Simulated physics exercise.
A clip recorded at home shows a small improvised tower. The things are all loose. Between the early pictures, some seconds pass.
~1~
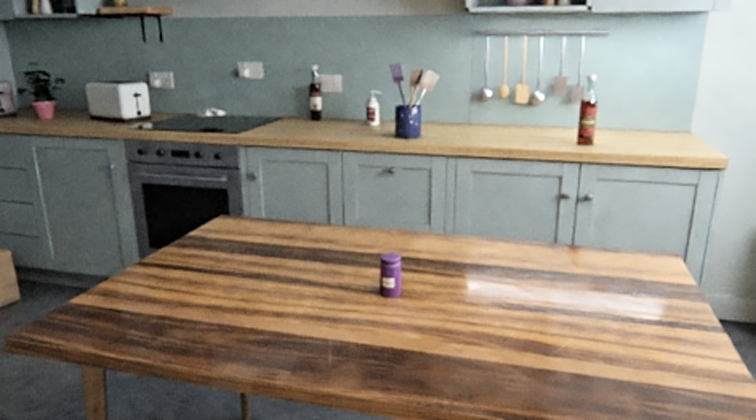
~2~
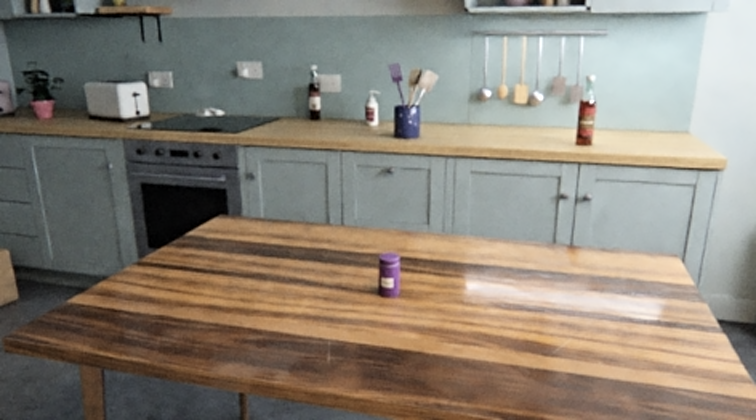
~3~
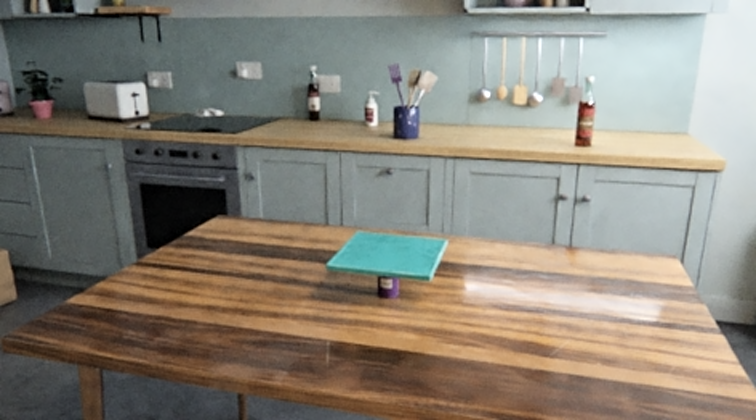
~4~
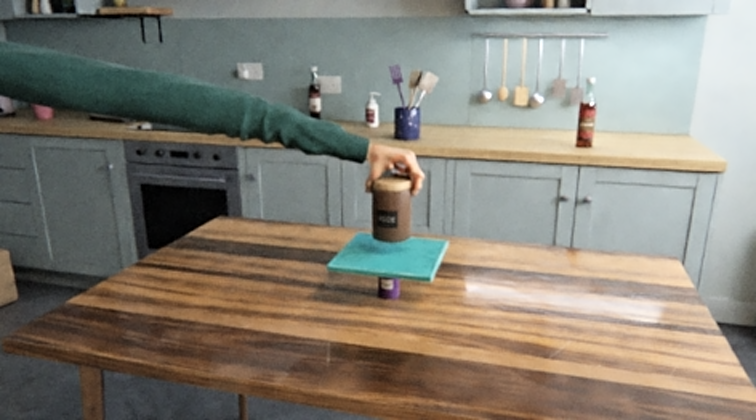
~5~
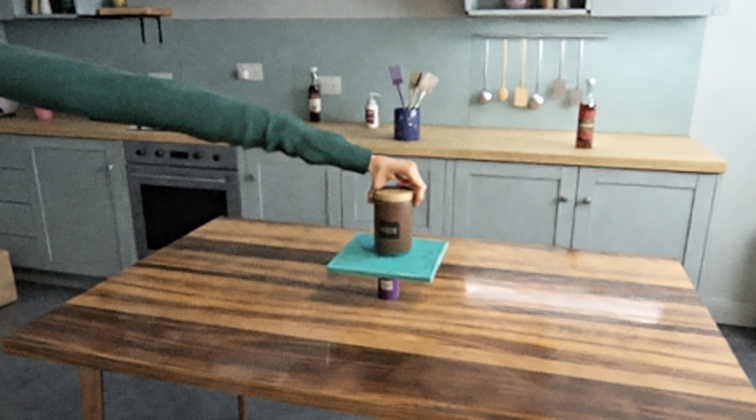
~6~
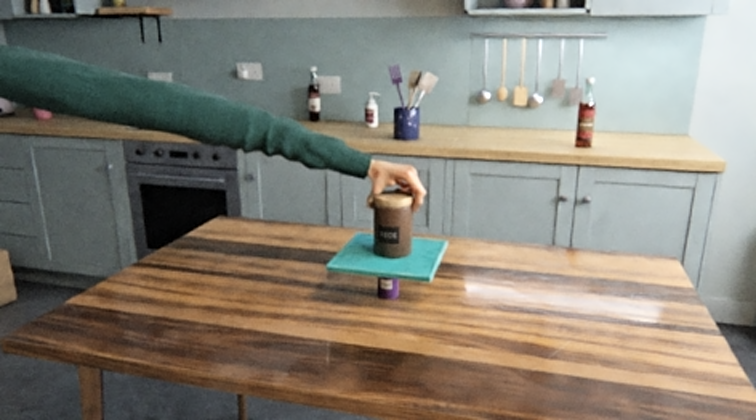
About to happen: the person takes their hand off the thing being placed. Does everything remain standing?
Yes: Most likely it remains standing.
Then, 0.20 s on from there, no change.
Then, 0.50 s on from there, brown jar resting near (393, 224).
In the end, all 3 unmoved. At the end, from the last picture's camera, brown jar near (393, 224). The stack keeps its balance.
